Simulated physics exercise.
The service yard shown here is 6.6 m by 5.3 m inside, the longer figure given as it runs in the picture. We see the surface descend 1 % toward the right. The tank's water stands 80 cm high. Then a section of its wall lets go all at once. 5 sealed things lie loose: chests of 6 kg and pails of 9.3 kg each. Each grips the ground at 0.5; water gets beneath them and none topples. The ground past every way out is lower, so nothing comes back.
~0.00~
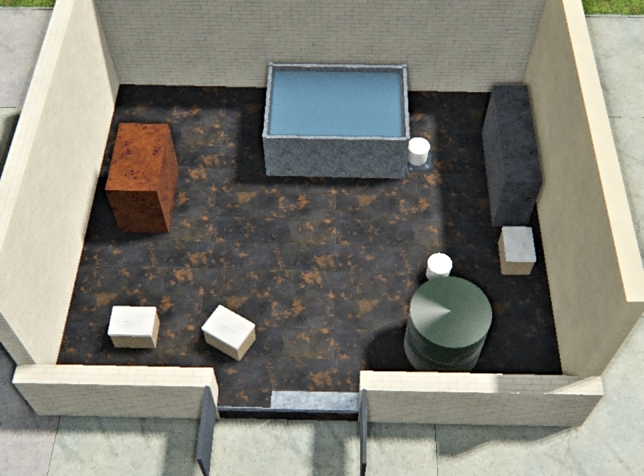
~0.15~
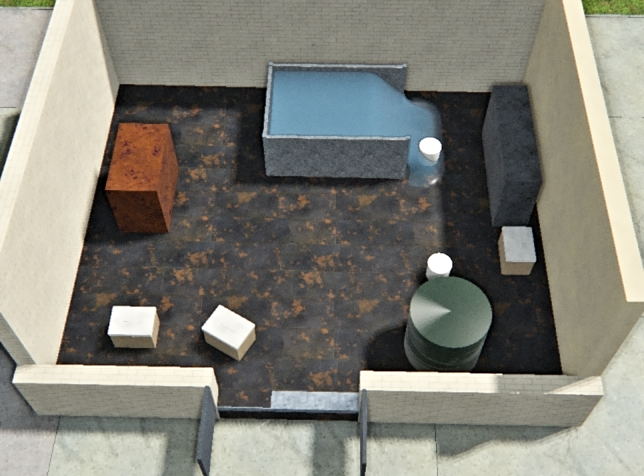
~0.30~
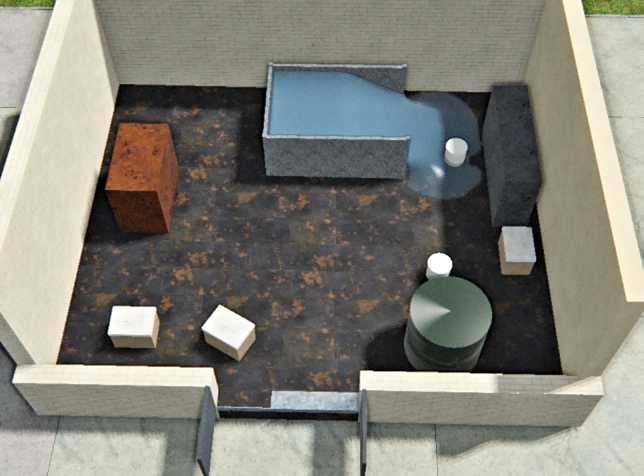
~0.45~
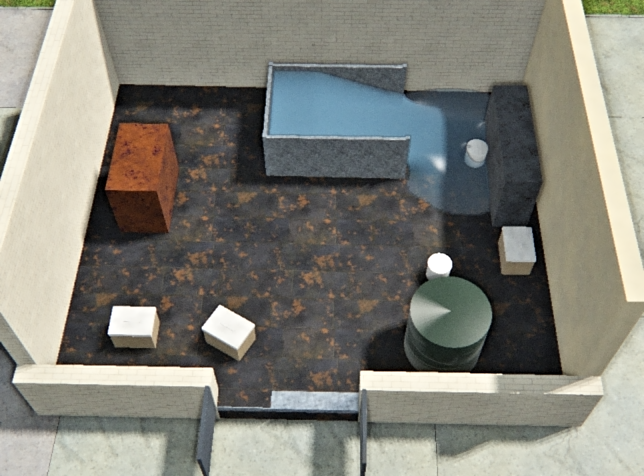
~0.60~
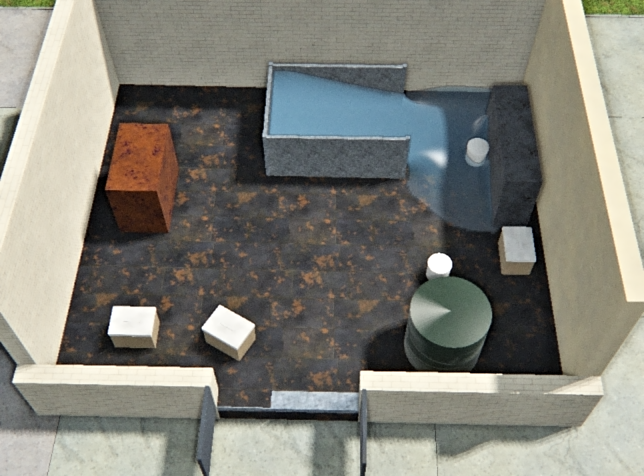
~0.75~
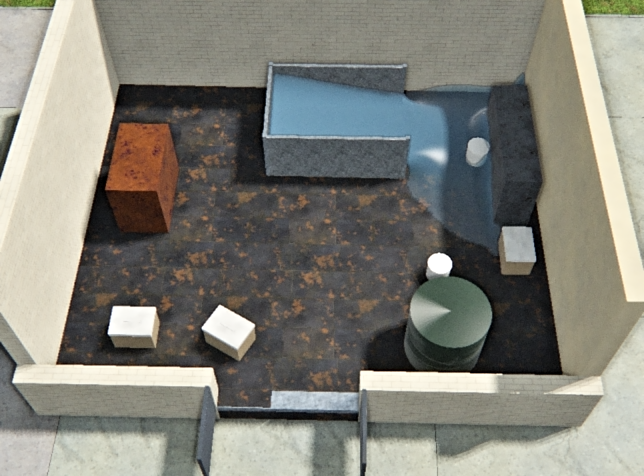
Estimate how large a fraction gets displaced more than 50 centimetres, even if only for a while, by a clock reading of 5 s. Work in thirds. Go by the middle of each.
It meets or tops two thirds.
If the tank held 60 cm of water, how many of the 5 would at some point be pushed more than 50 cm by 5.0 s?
Then the count would be 3.
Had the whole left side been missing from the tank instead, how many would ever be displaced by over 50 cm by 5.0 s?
Then the count would be 2.
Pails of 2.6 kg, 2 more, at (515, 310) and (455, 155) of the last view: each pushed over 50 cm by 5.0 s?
Well, in turn they are above that and above that.
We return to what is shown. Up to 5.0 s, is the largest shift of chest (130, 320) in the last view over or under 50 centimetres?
Answer: Under.
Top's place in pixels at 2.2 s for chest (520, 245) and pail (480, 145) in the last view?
Approx. (544, 291); approx. (389, 259).
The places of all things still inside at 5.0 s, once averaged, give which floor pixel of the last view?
Mean position: Approximately (292, 323).
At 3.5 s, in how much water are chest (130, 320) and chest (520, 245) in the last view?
I'd put it at 0 cm and 33 cm respectively.
After 1.1 s 1 of 5 are over 50 cm from their spots; 1 afloat.
After 2.2 s 3 of 5 are over 50 cm from their spots; 1 afloat.
After 3.5 s 3 of 5 are over 50 cm from their spots; 1 afloat.
After 5.0 s 4 of 5 are over 50 cm from their spots, and 4 have been at some point; 2 afloat.
